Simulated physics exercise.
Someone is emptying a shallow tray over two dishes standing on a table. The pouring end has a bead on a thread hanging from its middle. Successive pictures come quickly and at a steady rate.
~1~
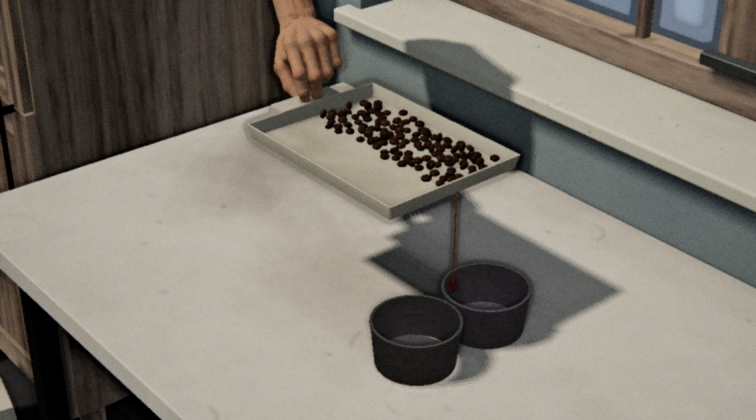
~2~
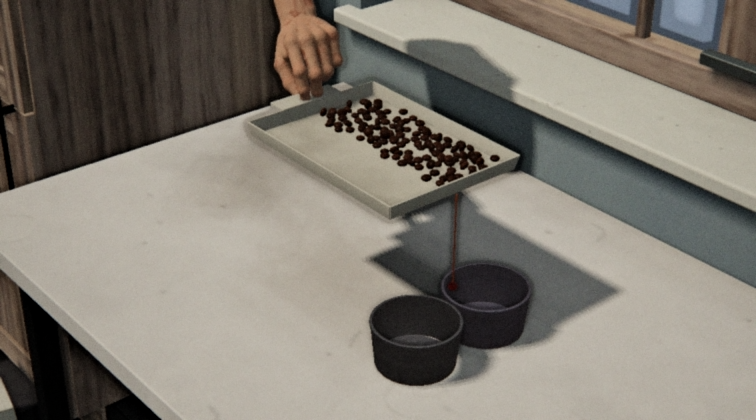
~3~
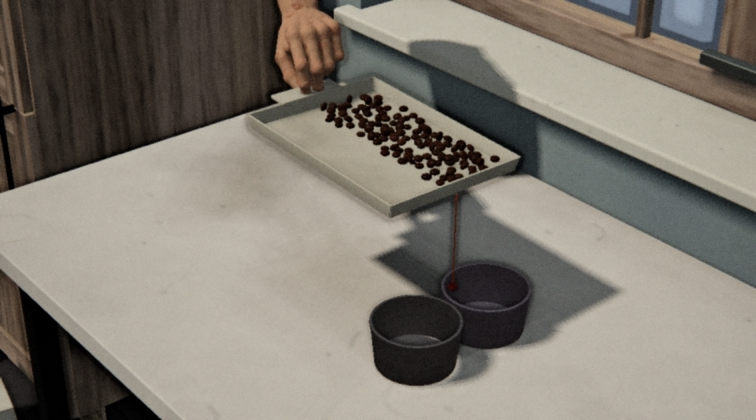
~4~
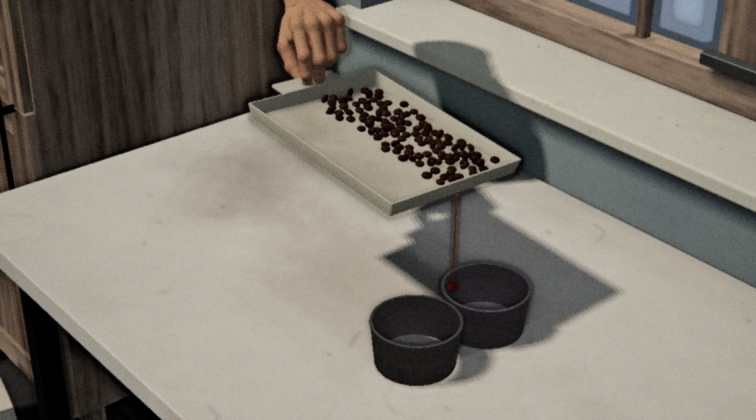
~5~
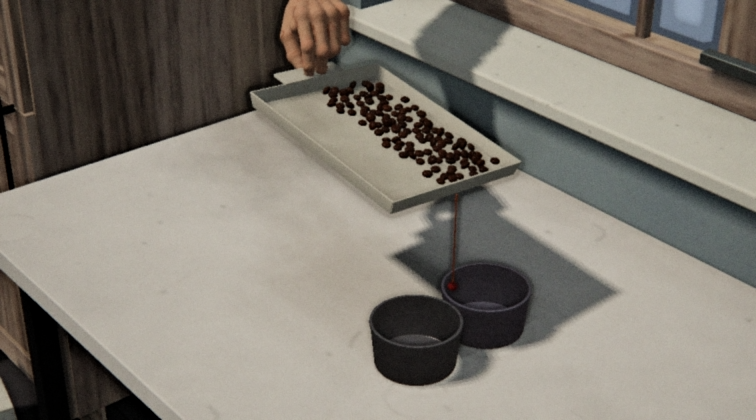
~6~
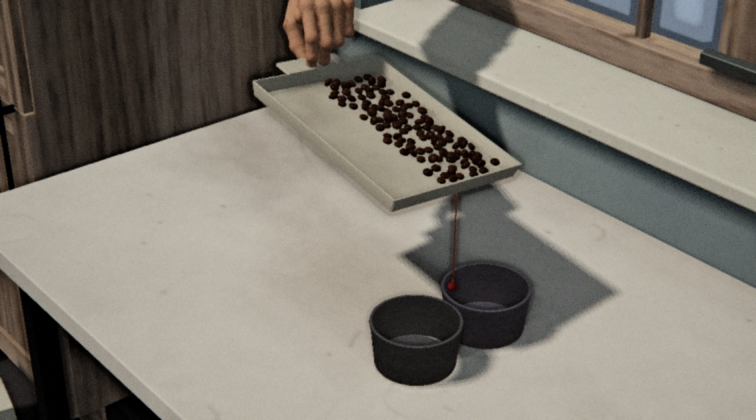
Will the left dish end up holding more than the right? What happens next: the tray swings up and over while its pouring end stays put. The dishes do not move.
No, oh, the winner here is the right dish, by the look of it.
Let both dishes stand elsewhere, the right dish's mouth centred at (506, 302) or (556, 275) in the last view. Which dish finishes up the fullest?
First try: The rightmost dish. Second try: The rightmost dish.
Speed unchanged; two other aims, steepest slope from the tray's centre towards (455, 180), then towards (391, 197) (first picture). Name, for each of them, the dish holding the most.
First: The dish at right. Second: The dish at left.
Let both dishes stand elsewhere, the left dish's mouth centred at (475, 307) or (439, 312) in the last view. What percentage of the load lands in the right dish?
First placement: Some 70 %; second placement: Some 100 %.
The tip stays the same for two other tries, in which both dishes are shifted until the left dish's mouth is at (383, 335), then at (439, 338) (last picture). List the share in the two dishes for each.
First case 0 in a hundred, second case 30 in a hundred.
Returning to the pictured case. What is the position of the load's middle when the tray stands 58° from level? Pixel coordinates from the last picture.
Mark it at roughly (471, 137) in the final frame.
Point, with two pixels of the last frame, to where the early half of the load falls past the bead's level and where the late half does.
The opening part goes through (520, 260); what follows goes through (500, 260).
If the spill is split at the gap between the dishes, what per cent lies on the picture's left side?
Around 0 %.
Just after the last frame, tray tipped steeply; every one on the tray.
A moment on, tray tipped right over; about a tenth on the tray; roughly half in the right dish; roughly a third outside both; about a tenth in the air.
Further on, tray tipped past a quarter turn; roughly two thirds in the right dish; roughly a third outside both.
When it is over, tray tipped past a quarter turn; not one in the left dish; roughly two thirds in the right dish; roughly a third outside both.
